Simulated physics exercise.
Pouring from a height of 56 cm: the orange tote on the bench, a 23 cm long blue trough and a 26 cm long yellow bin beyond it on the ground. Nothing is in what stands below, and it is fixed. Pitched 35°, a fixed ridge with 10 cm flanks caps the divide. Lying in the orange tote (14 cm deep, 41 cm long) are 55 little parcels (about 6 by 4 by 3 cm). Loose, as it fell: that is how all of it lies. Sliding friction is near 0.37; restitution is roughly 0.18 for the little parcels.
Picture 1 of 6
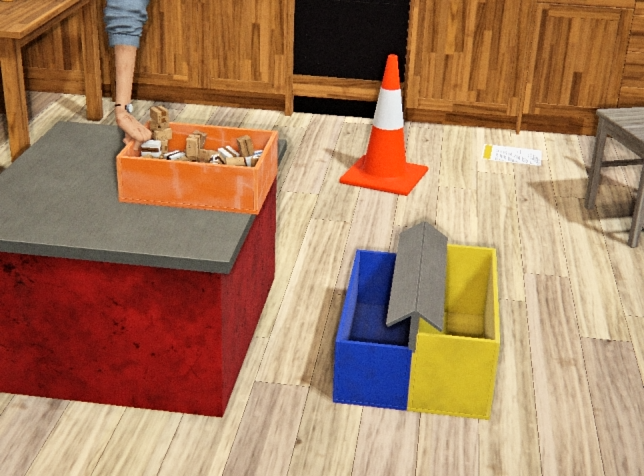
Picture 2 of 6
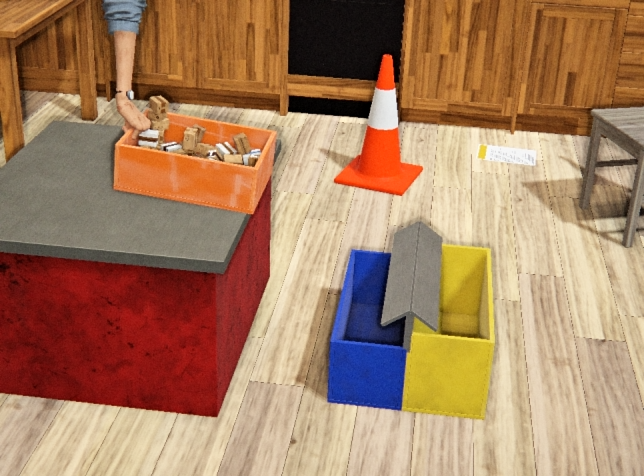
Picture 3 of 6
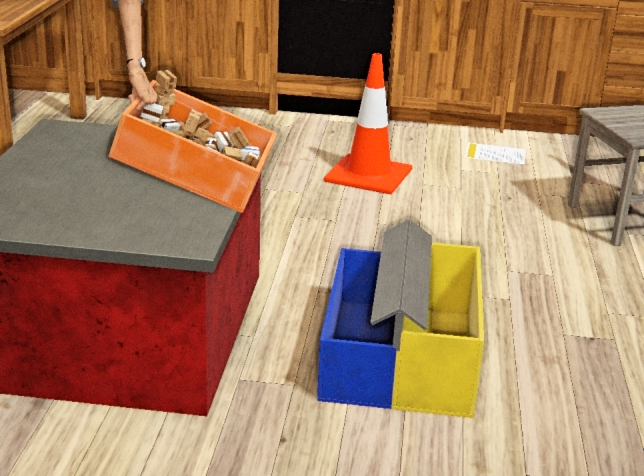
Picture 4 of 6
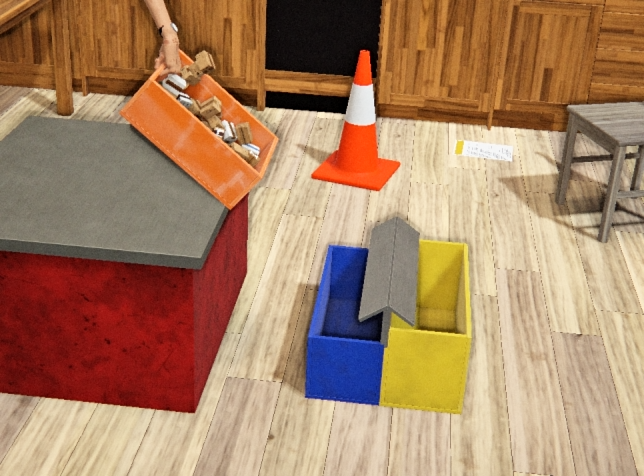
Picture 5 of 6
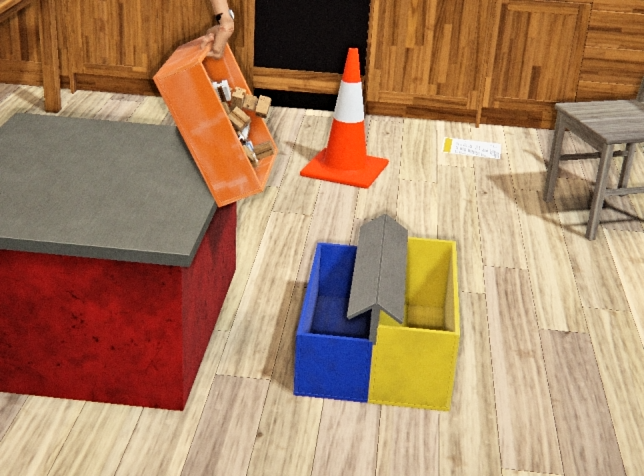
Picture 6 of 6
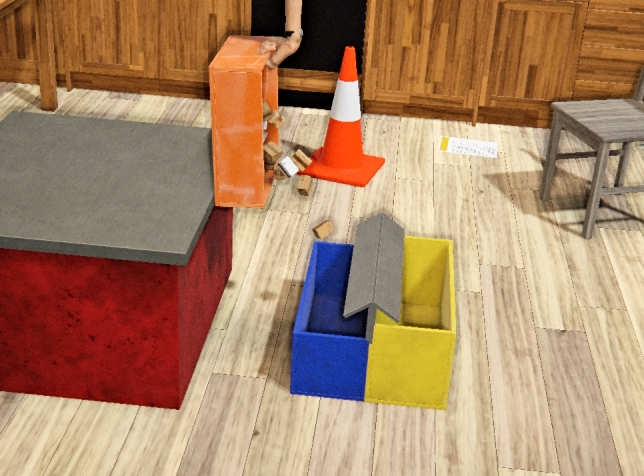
At first, a hand rests at an orange tote of little parcels lying level on a grey-topped red bench, near a blue trough and a yellow bin. The hand tilts the tote steadily rightward until it stands nearly upright, and several parcels tumble out toward the floor.
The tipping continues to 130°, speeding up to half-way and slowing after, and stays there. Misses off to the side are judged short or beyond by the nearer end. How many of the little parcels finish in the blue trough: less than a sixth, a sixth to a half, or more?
Expect over half of the load in the blue trough.
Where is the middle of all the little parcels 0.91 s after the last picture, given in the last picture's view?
Roughly at pixel (330, 336).
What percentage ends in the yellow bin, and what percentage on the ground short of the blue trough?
I'd put it at about 0 percent, then about 30 percent.
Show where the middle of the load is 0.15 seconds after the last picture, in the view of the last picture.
Roughly at pixel (263, 164).
Then, 0.15 s after the last picture, tilt 106°; 44 still in the orange tote, 4 in the blue trough and 7 in the air.
Then, 0.33 s after the last picture, tilt 123°; 26 still in the orange tote, 11 in the blue trough and 18 in the air.
Then, 0.58 s after the last picture, tilt 130°; 1 still in the orange tote, 35 in the blue trough, 2 on the ground short of the blue trough and 17 in the air.
Final count (0.91 s after the last picture), 39 in the blue trough and 16 on the ground short of the blue trough. Asked share, 39 of 55, 71 per cent.
